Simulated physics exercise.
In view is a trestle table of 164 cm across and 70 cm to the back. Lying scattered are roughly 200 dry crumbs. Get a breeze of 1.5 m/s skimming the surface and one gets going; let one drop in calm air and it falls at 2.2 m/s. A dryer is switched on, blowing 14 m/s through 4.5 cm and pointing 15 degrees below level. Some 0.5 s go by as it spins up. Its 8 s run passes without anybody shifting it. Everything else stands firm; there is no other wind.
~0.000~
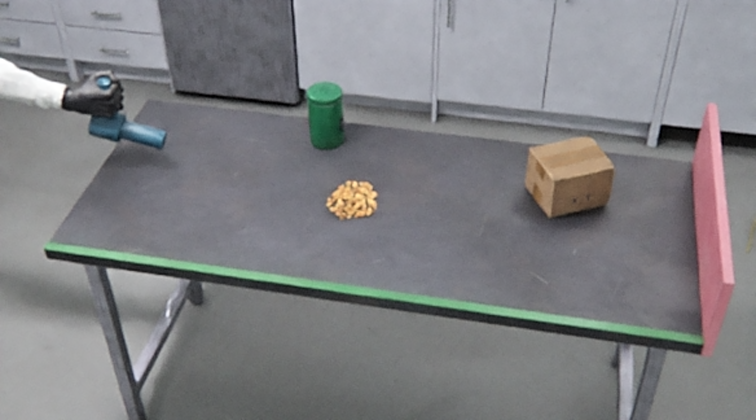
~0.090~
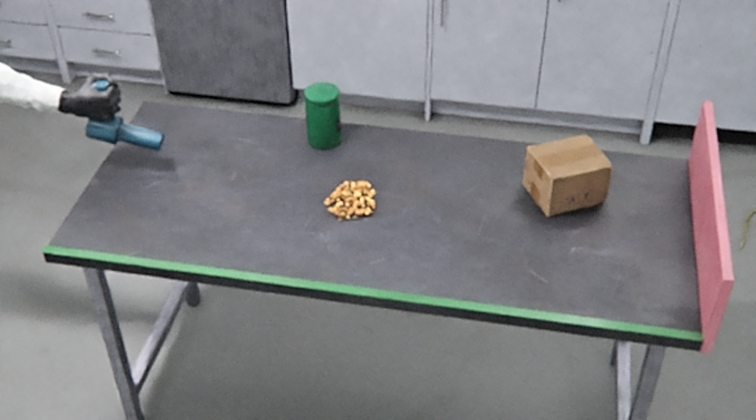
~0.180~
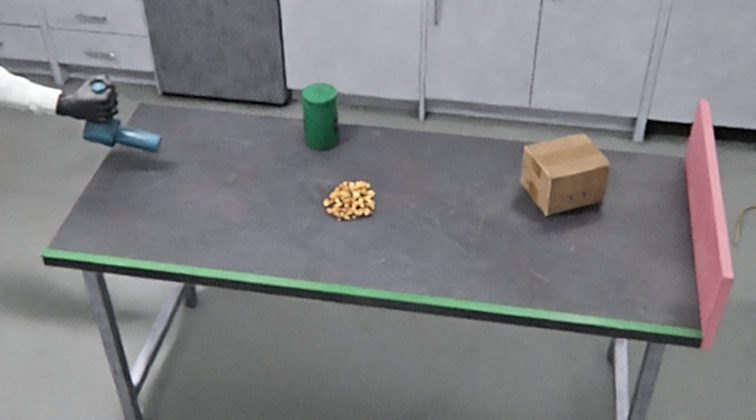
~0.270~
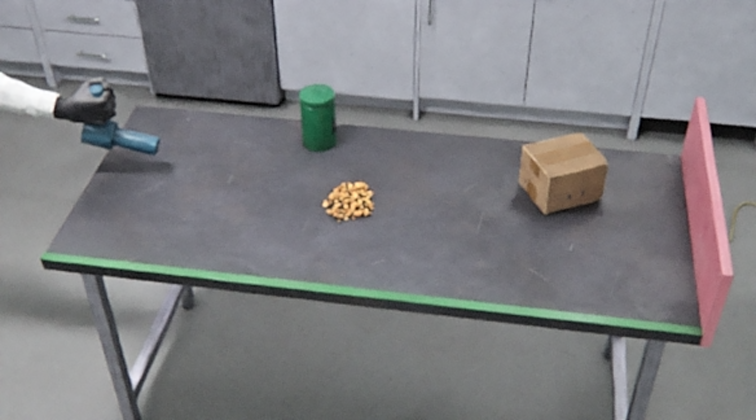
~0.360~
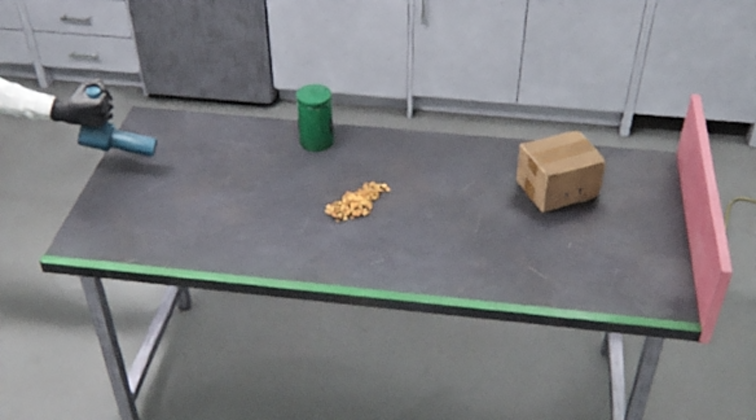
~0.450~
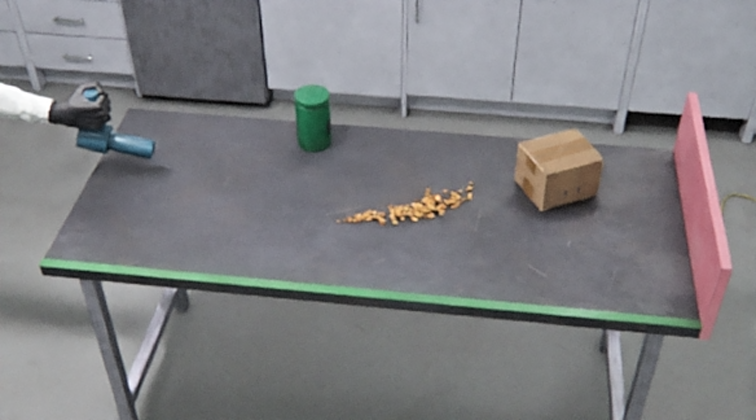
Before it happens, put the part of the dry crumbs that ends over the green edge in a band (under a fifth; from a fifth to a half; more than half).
It's going to be a fifth through half.
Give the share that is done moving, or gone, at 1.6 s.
40 %.
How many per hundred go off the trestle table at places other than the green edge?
That lands at some 0 %.
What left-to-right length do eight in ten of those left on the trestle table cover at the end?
Spread, left to right: Approx. 10 cm.
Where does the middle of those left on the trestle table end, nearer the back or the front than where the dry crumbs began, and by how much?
It has moved forward by roughly 10 cm.
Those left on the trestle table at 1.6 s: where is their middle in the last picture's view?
(685, 259), roughly.
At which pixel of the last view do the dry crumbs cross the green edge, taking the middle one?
Roughly at pixel (682, 327).
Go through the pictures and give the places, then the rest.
In the first picture, the middle of the dry crumbs is near (357, 199), none has stirred yet and the mouth of the dryer is at (164, 141).
In the second picture, the middle of the dry crumbs is near (356, 199), none has stirred yet and the green edge is centred on (355, 295).
In the third picture, the middle of the dry crumbs is near (354, 200), none has stirred yet, the top of a jar is at (319, 92) and the top of a box is at (568, 155).
In the fourth picture, the middle of the dry crumbs is near (353, 200) and none has stirred yet.
In the fifth picture, the middle of the dry crumbs is near (357, 201), the farthest in sight from the dryer is at (388, 190) and about 45 % have left their places.
In the sixth picture, the middle of the dry crumbs is near (420, 211), the farthest in sight from the dryer is at (471, 184) and all have left their places.
After 1.6 s the count stands so, 16 % are over the green edge; the middle of those still in play is near (685, 259).
After 2.6 s the count stands so, 24 % are over the green edge; the middle of those still in play is near (688, 258).
After 4.4 s the count stands so, 28 % are over the green edge; the middle of those still in play is near (689, 256).
After 8.0 s, at the end, 30 % are over the green edge; the middle of those still in play is near (689, 256).
